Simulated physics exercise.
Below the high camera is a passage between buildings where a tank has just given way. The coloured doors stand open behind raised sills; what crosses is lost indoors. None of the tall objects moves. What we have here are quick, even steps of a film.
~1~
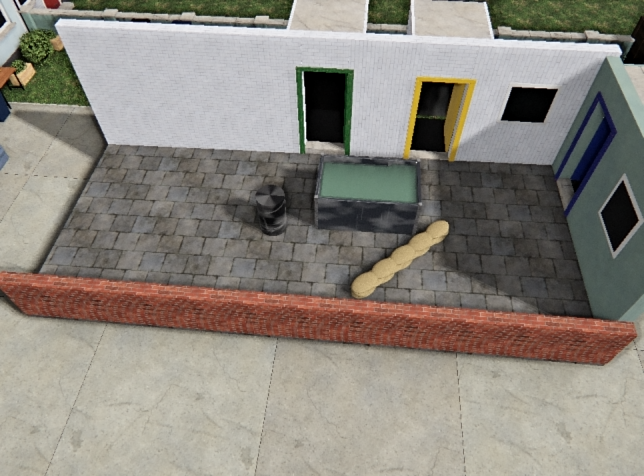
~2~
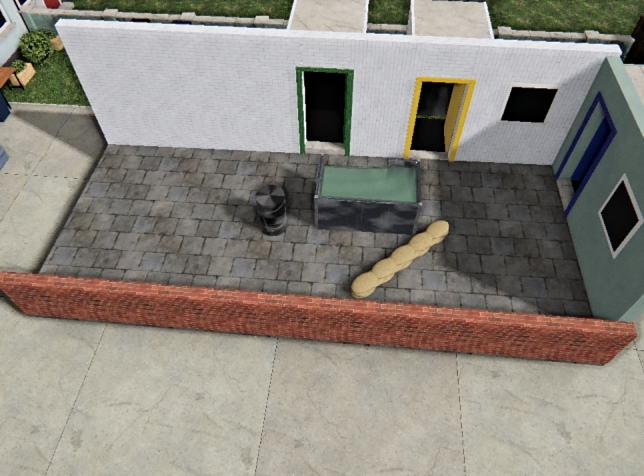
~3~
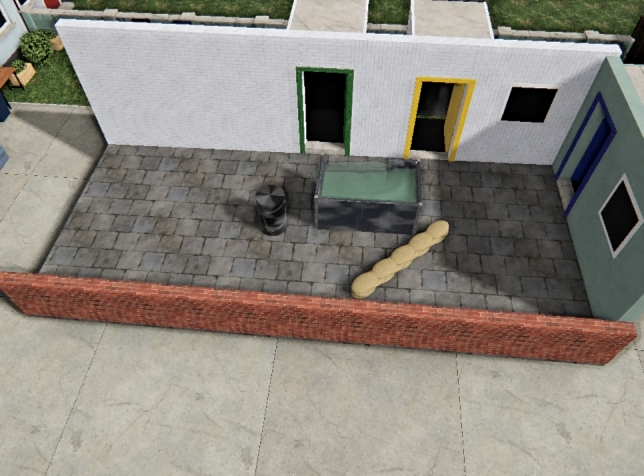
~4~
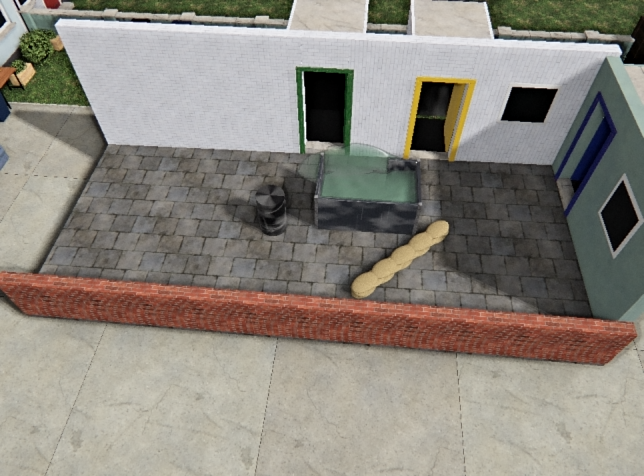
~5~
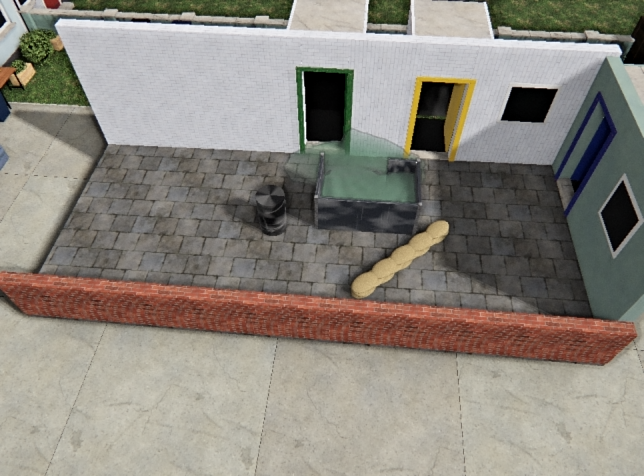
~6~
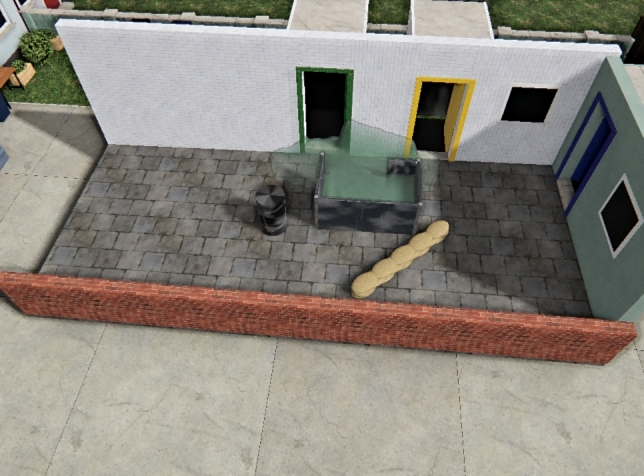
The clip opens on a still, paved passage with a tank of green water between a dark barrel and a pale, knobbly log. Clear greenish water then emerges at the tank's far side and fans out across the paving, spreading left behind the tank and back near the green-framed doorway.
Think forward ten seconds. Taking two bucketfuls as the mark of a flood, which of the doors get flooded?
The green door gets flooded, the blue door stays below the mark, the yellow door gets flooded.
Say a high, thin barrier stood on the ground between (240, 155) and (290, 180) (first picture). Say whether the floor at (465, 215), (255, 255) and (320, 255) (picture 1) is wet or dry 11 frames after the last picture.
Lab note - point 1: Inundated; point 2: Parched; point 3: Parched.
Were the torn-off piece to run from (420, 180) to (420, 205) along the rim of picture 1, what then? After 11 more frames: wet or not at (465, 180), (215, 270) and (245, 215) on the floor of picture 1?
The three spots, in order, are inundated, spared and spared.
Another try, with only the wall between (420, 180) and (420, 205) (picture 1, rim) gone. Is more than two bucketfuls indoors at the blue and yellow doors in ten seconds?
Well, the blue door gets more, but the yellow door gets more.
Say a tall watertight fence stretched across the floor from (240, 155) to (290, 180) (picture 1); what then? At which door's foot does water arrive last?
I'd pick the door marked blue.
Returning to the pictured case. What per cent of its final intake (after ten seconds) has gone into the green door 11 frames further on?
That comes out to 90 per cent by my count.
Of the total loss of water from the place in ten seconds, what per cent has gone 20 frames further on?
Roughly 50 %.
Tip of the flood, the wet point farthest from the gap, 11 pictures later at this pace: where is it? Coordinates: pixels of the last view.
My guess would be about (117, 147).
A moment on, water covers 15 % of the floor; the green door far over two buckets in, the blue door not reached, the yellow door under two buckets in.
Next, water covers 40 % of the floor; the green door far over two buckets in, the blue door wet at the sill, nothing in, the yellow door over two buckets in.
Then, water covers 55 % of the floor; the green door far over two buckets in, the blue door under two buckets in, the yellow door over two buckets in.
Later, water covers 65 % of the floor; the green door far over two buckets in, the blue door under two buckets in, the yellow door over two buckets in.
In the end, water covers 55 % of the floor; the green door far over two buckets in, the blue door under two buckets in, the yellow door over two buckets in.
